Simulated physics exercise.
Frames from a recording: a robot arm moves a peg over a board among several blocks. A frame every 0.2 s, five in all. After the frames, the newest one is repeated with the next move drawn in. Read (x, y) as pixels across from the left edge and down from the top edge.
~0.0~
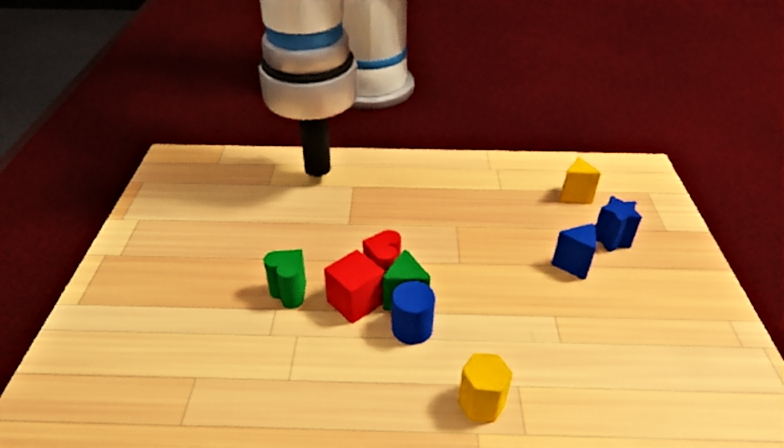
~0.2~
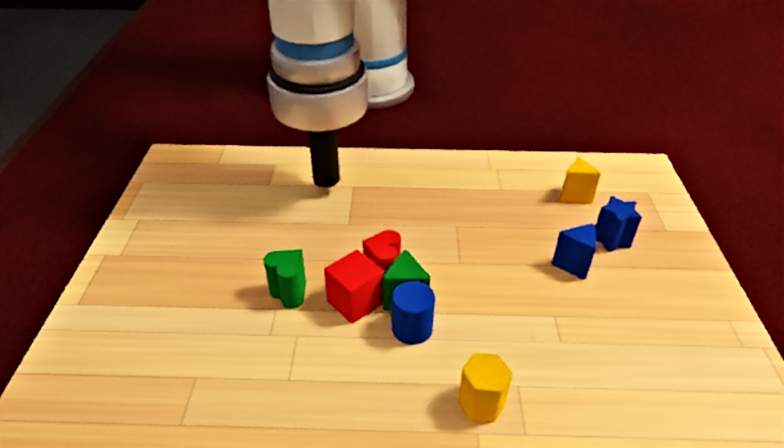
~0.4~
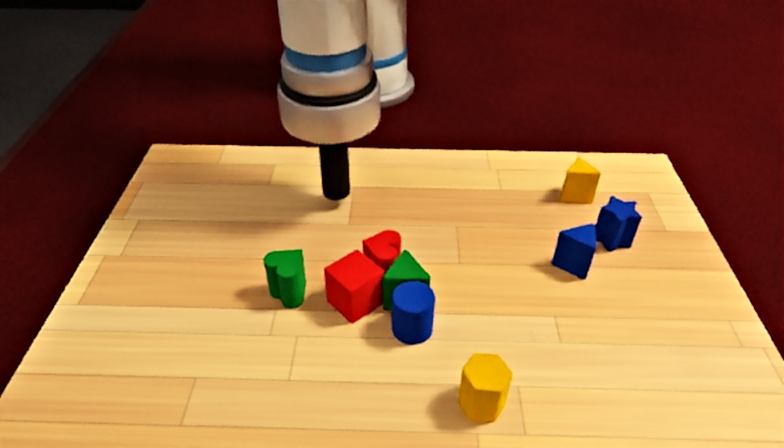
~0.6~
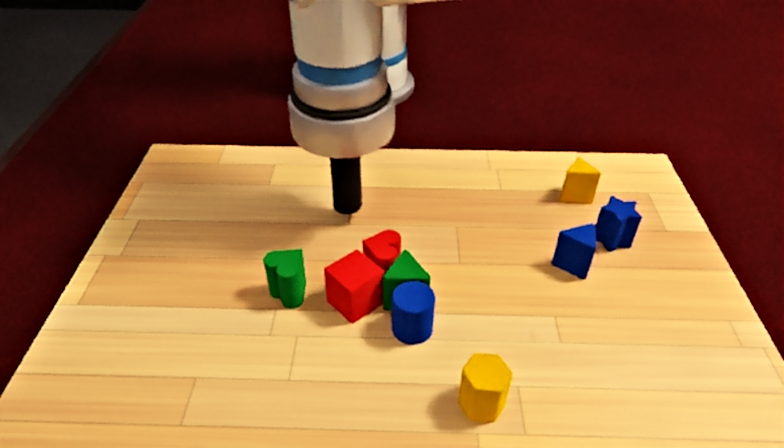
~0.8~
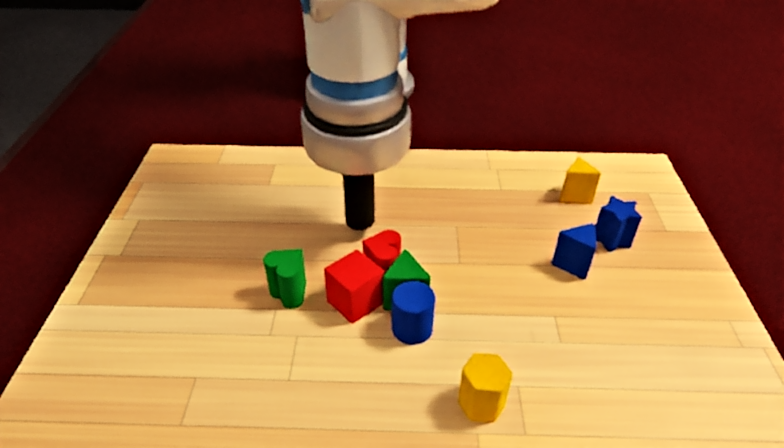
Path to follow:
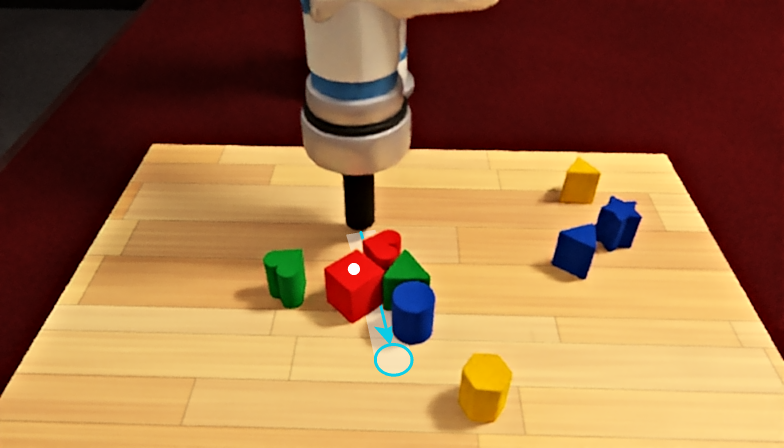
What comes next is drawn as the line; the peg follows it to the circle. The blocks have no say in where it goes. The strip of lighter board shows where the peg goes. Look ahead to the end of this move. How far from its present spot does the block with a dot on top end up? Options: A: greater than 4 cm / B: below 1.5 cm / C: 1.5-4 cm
Correct choice: C.
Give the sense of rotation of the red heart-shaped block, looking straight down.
The turn is anti-clockwise.
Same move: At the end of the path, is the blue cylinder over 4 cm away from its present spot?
In short: Yes.
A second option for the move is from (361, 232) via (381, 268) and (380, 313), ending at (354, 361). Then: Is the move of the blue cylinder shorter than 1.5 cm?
No - that is not the case.
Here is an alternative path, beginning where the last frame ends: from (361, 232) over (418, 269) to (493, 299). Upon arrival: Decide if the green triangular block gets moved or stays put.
By the end it has moved.
The line goes in a line from (361, 232) to (394, 359); the dot is on the red square piece.
What follows on the original path. One third of the way, peg (371, 257); red heart-shaped block (389, 256); green triangular block (417, 272); blue cylinder (416, 300).
Two thirds of the way, peg (382, 301); red square piece (340, 284), turned 20° clockwise; red heart-shaped block (409, 298), turned 20° anticlockwise; green triangular block (437, 280), turned 35° anticlockwise; blue cylinder (445, 325).
At the end, peg (394, 348); red square piece (339, 285), turned 25° clockwise; red heart-shaped block (432, 339), turned 45° anticlockwise; green triangular block (438, 281), turned 40° anticlockwise; blue cylinder (481, 346).
